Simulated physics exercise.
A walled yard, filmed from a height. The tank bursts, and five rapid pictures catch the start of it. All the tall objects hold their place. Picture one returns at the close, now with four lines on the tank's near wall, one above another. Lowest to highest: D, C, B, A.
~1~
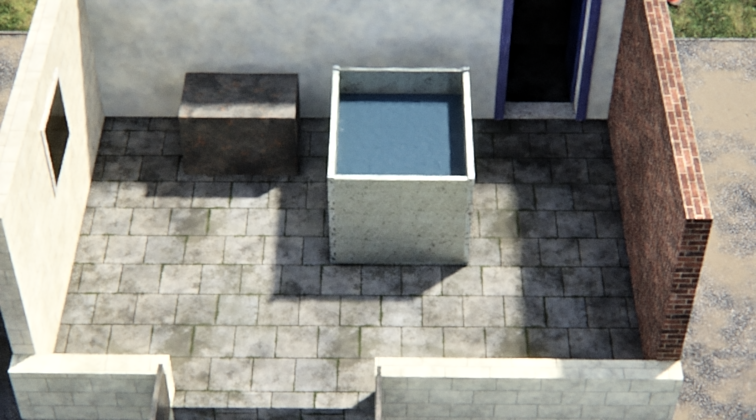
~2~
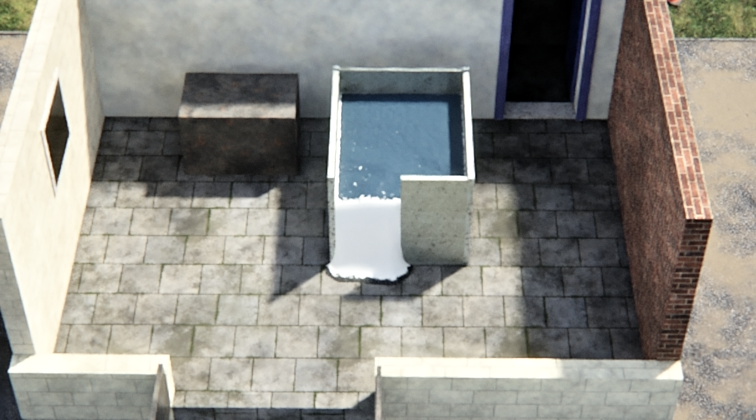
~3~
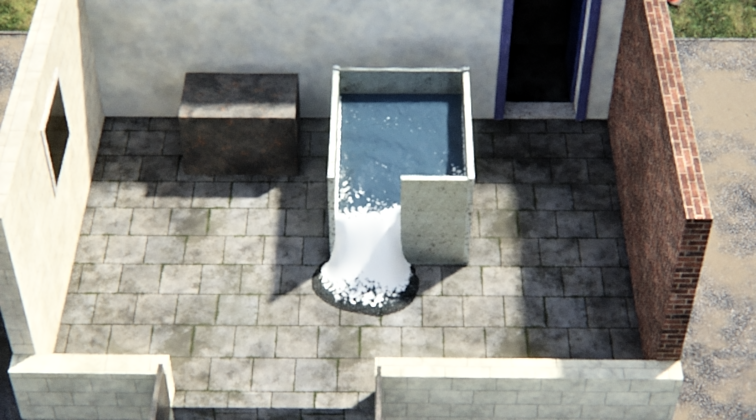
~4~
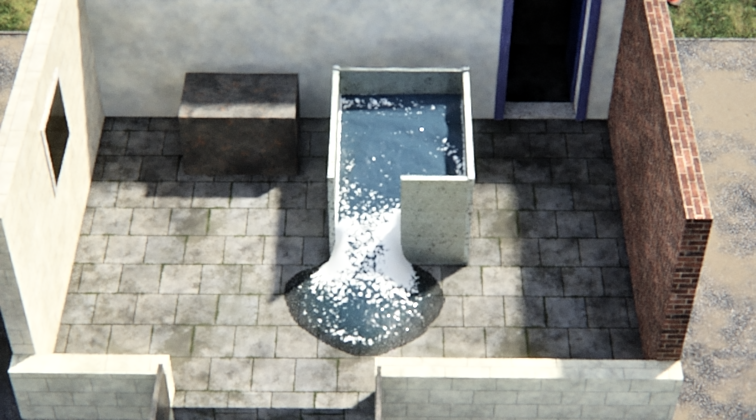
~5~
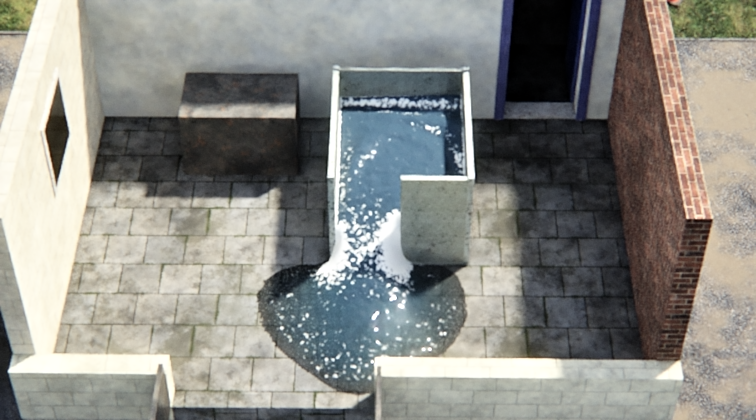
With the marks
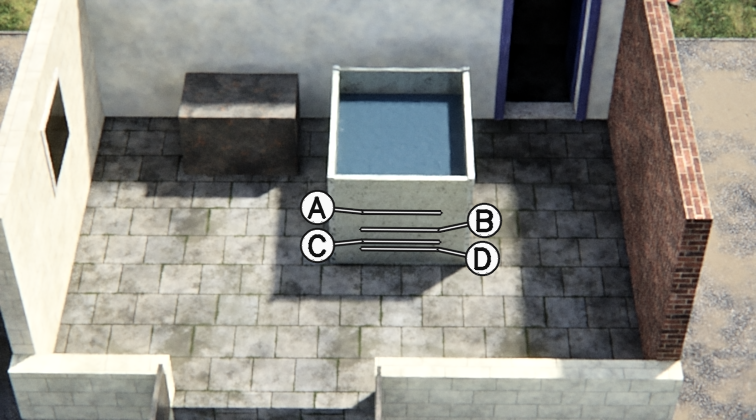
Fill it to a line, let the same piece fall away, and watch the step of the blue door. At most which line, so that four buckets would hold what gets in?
The limit is A.
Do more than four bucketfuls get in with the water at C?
No, not at all.
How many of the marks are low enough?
All of them.
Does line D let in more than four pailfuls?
No, that is safe.
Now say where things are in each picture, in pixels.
The first frame shows water in the tank at rest, its middle at (401, 144); foot of the blue doorway at (539, 119); open gate at (272, 353).
The second frame shows front seen at (403, 274), 1 % of the ground wet.
The third frame shows front seen at (392, 306), 3 % of the ground wet.
The fourth frame shows front seen at (309, 318), 7 % of the ground wet.
The fifth frame shows front seen at (271, 318), 13 % of the ground wet.
On the marked copy, A at (400, 212); B at (400, 229); C at (400, 241); D at (400, 249); from the bottom up D, C, B, A.
Choosing A, a bucket or two gets in.
Choosing B, nothing gets over.
Choosing C, nothing gets over.
Choosing D, nothing gets over.
